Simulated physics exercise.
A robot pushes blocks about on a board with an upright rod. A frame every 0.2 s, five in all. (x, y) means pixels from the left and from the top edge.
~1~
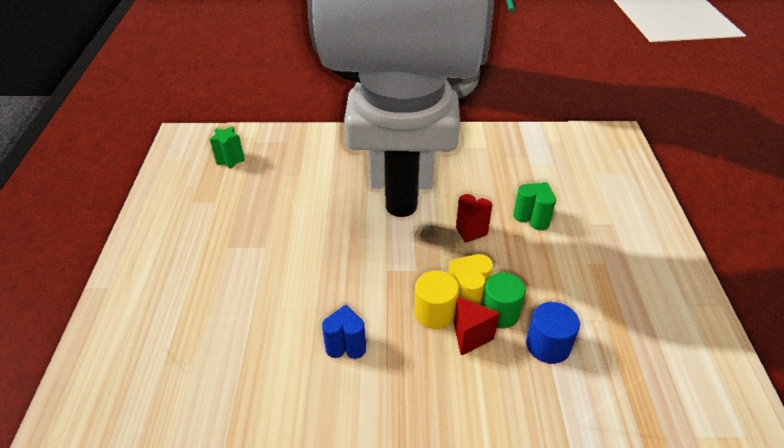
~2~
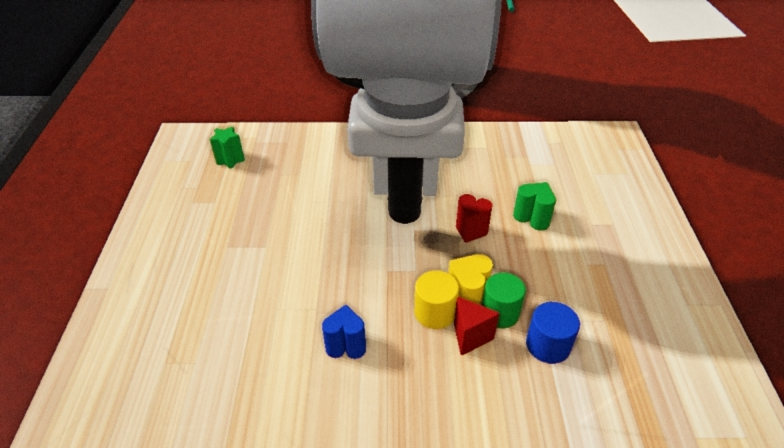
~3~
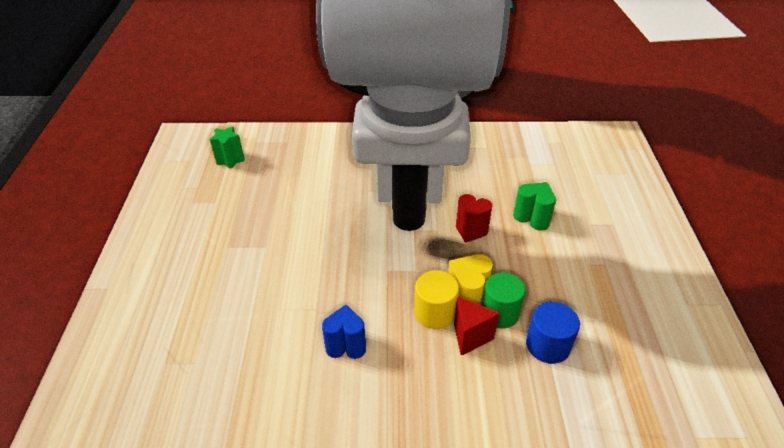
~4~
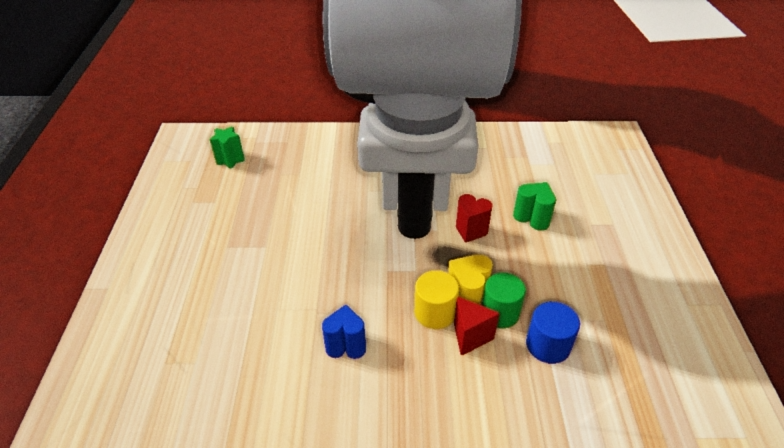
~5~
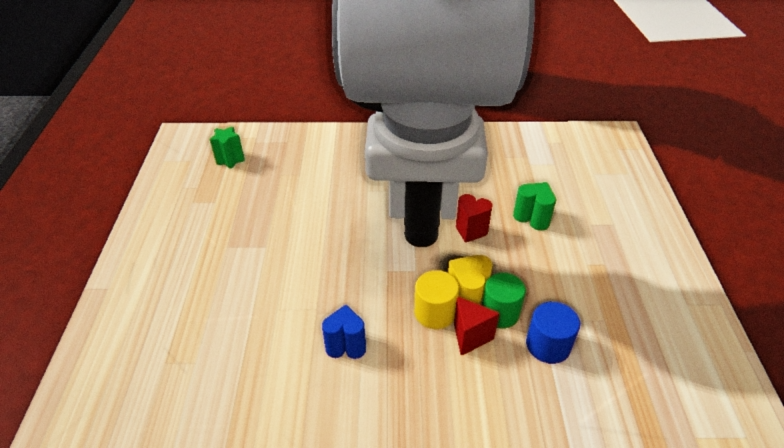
A robot's black rod moves slightly down and right toward colored blocks that stay still.
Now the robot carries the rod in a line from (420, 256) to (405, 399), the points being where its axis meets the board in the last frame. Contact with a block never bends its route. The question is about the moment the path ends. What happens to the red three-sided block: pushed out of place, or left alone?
That block moves.
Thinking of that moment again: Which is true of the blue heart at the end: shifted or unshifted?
It keeps its spot.
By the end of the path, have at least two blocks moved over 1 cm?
It seems so.
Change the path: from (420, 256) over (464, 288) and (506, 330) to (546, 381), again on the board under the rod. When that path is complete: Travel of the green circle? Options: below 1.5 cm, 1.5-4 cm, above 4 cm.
It will move more than 4 cm.
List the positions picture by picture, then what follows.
The first frame shows rod tip (401, 207); block tops, blue heart (344, 321); yellow circle (437, 286); yellow heart (472, 269); red three-sided block (474, 313).
The second frame shows rod (405, 214); blocks unchanged.
The third frame shows rod (409, 221); blocks unchanged.
The fourth frame shows rod (414, 228); blocks unchanged.
The fifth frame shows rod (421, 237); blue heart (344, 321); yellow circle (437, 286); yellow heart (472, 269); red three-sided block (474, 313).
The first path, step by step. One third of the way, rod (417, 278); yellow circle (443, 297); red three-sided block (480, 318).
Two thirds of the way, rod (412, 327); yellow circle (455, 325); red three-sided block (495, 321), turned 20° clockwise.
At the end, rod (406, 382); blue heart in place; yellow circle (455, 326); yellow heart in place; red three-sided block (495, 321), turned 20° clockwise.
